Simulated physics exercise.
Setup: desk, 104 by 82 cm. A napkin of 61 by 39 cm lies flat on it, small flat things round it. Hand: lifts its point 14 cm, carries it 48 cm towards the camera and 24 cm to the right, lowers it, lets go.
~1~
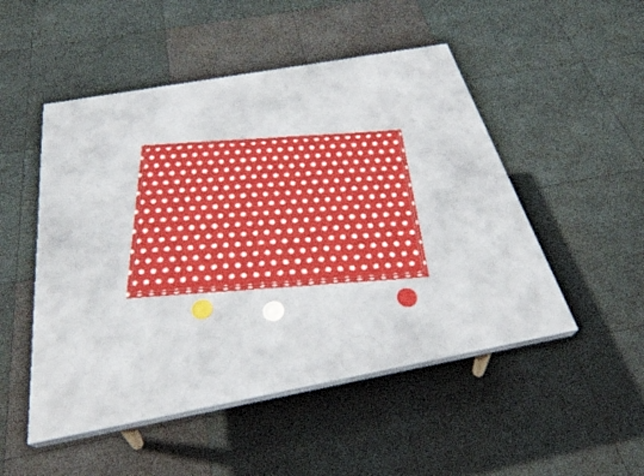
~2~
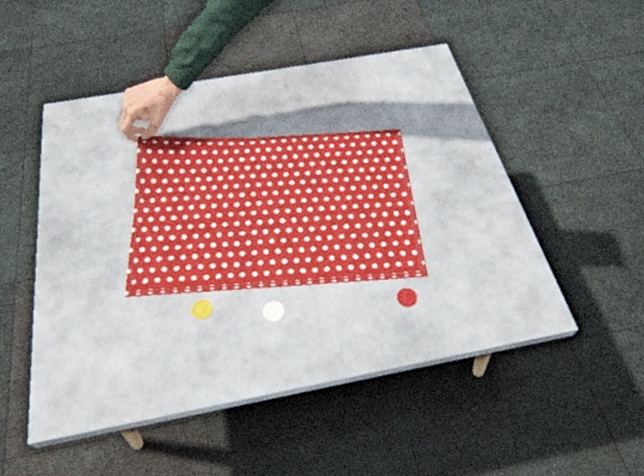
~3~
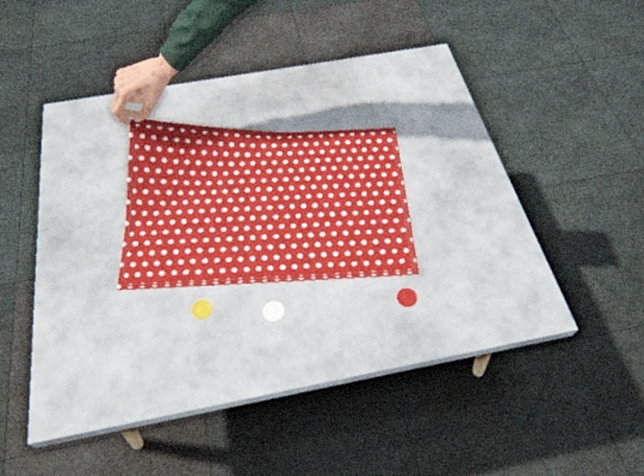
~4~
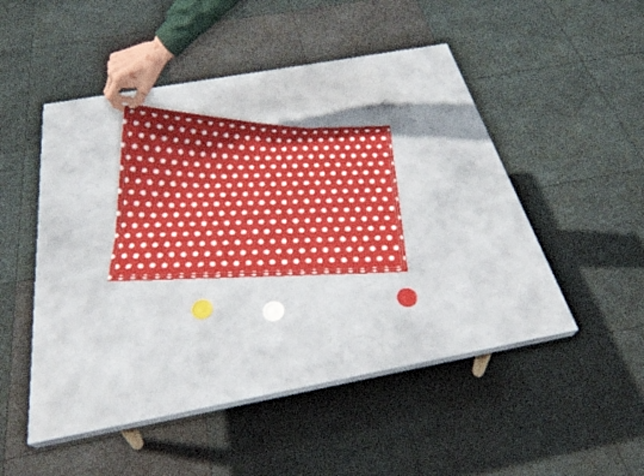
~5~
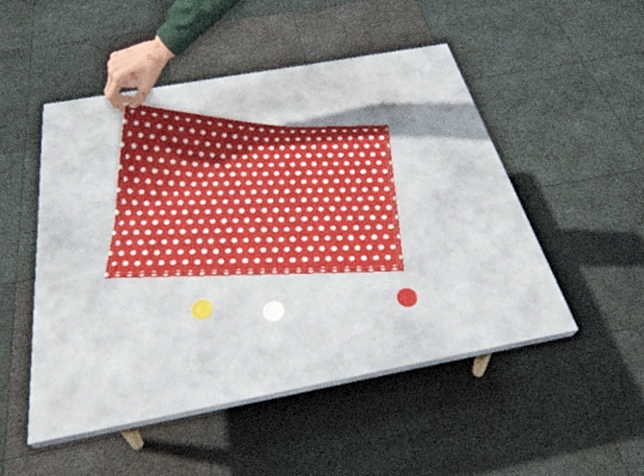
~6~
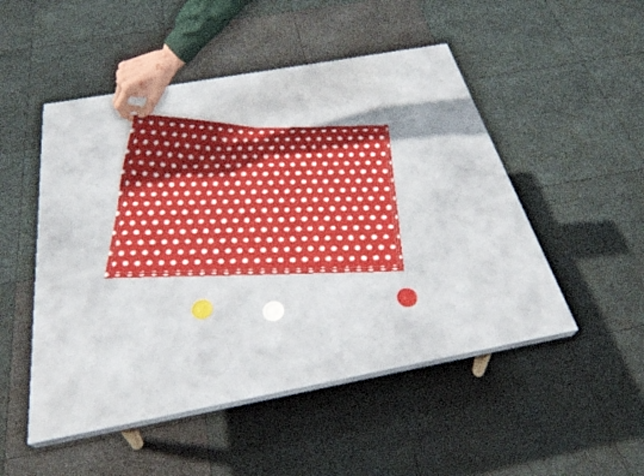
A hand reaches in and lifts the far left corner of a red, white-dotted napkin on a pale table, drawing the cloth away from three small discs, yellow, white and red, then moves the raised corner slightly back rightward.
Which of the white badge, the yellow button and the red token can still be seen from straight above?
Outcome: The white badge disappears from view, the yellow button disappears from view, the red token can be seen.
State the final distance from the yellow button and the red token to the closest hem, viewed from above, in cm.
The first ends up roughly 3 cm from the closest hem, the second roughly 6 cm.
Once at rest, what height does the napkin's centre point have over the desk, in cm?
Around 2 cm up.
Next, 80 % of it is down, spanning 67 by 43 cm, above no small thing.
Then, 60 % of it is down, spanning 67 by 39 cm, above no small thing.
After that, 55 % of it is down, spanning 64 by 44 cm, above white badge, yellow button.
Later, 65 % of it is down, spanning 64 by 48 cm, above white badge, yellow button.
At the end, 65 % of it is down, spanning 64 by 51 cm, above white badge, yellow button.
